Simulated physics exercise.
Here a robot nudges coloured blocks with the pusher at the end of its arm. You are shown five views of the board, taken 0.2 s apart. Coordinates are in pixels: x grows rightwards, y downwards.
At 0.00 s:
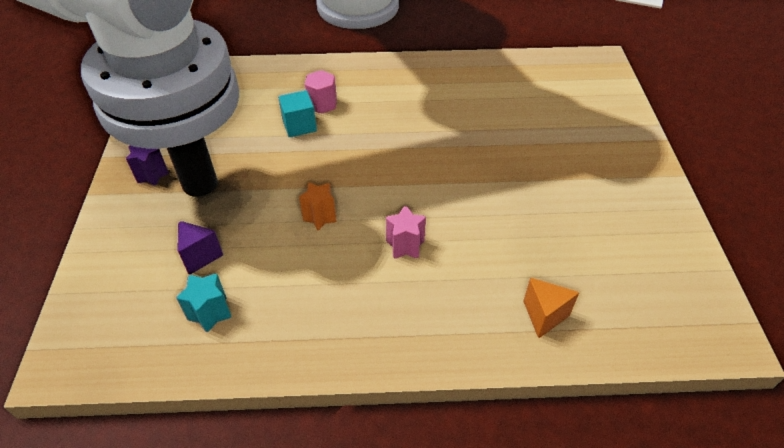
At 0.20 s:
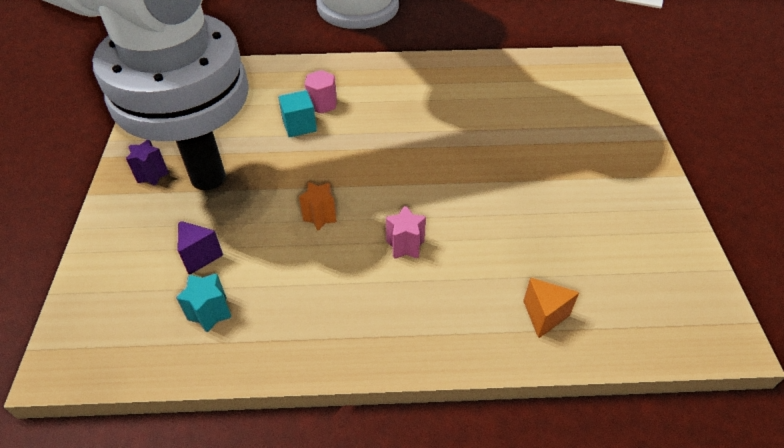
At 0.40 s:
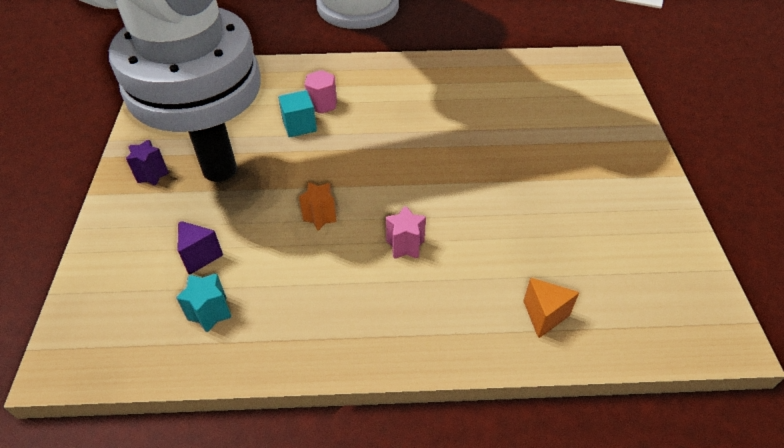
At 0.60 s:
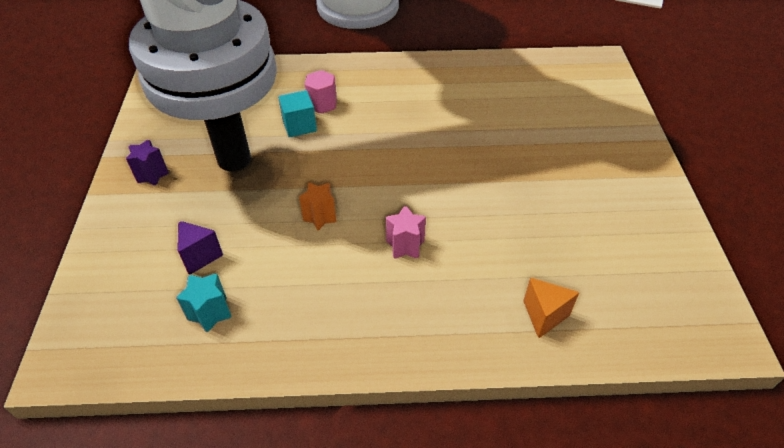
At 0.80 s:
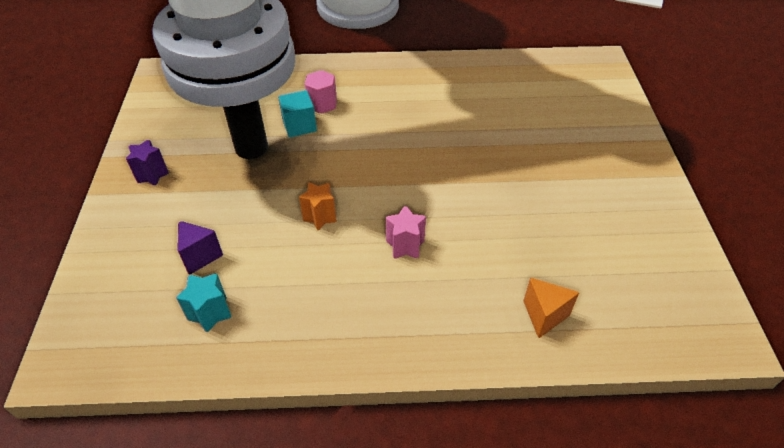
A robot arm moves its black pusher right and upward across the board, touching no blocks.
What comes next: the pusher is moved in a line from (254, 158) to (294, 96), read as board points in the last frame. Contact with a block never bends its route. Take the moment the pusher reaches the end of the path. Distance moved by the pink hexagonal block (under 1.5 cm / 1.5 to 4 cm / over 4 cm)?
Offset: Below 1.5 cm.
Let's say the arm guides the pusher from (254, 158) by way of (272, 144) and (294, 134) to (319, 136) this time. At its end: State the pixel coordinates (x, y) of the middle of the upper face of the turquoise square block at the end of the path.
Final place: (317, 90).
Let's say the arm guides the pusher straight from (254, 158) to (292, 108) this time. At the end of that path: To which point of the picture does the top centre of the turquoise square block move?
Its top centre lands on (314, 92).
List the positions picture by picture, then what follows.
In the first frame, pusher's lower end at (200, 185); turquoise square block at (296, 101); pink hexagonal block at (320, 79).
In the second frame, pusher at (209, 179); blocks still.
In the third frame, pusher at (220, 170); blocks still.
In the fourth frame, pusher at (234, 160); blocks still.
In the fifth frame, pusher at (252, 148); turquoise square block at (296, 101); pink hexagonal block at (320, 79).
What follows on the original path. One third of the way, pusher at (266, 126); nothing pushed yet.
Two thirds of the way, pusher at (280, 106); turquoise square block at (306, 96), turned 30° clockwise.
At the end, pusher at (292, 86); turquoise square block at (307, 96), turned 30° clockwise; pink hexagonal block still.
